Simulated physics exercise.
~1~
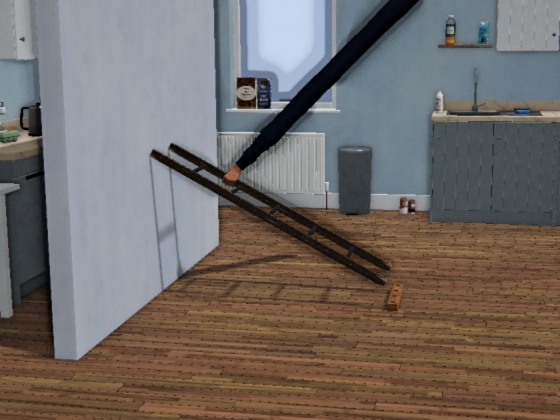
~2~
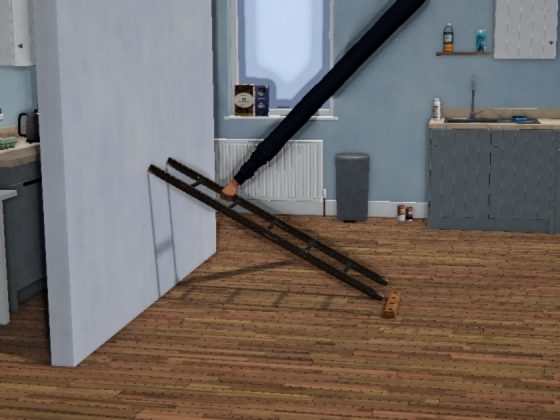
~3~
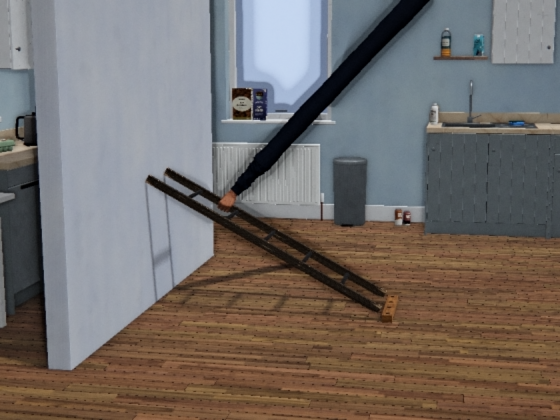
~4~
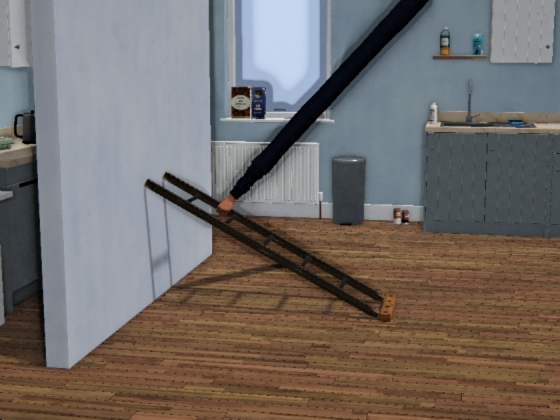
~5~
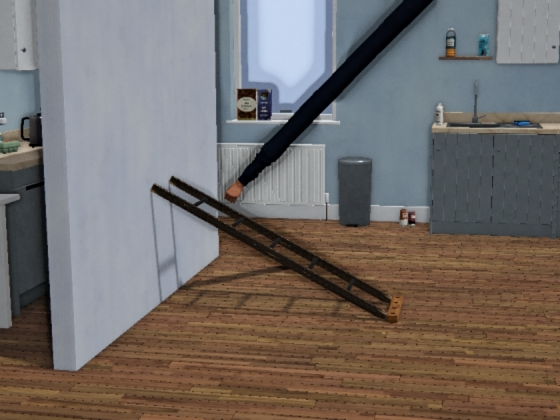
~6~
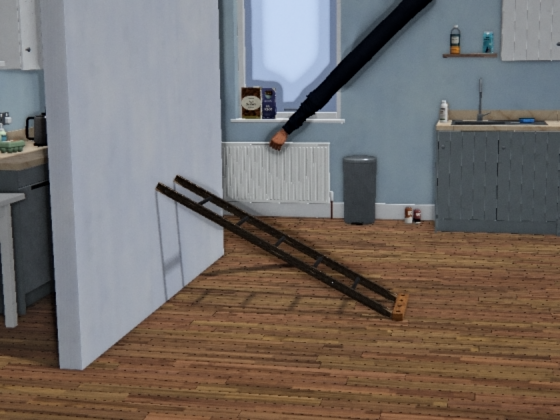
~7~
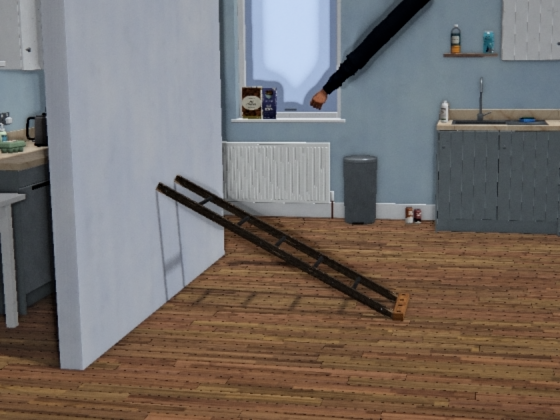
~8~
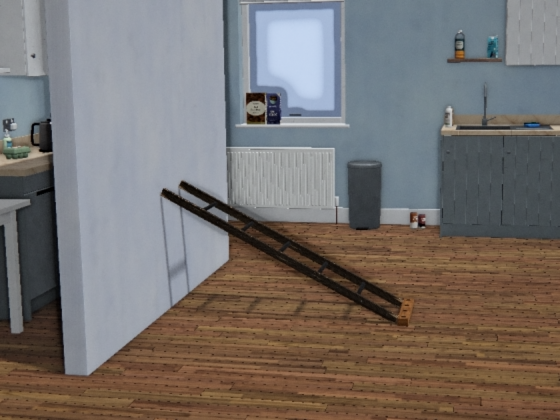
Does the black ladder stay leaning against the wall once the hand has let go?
Yes, the black ladder stays leaning against the wall, with its foot at the small strip of wood on the floor.
Kitchen with wooden floor, a hand lowering a black ladder's foot against a small wood strip, then withdrawing, the ladder staying leaning.
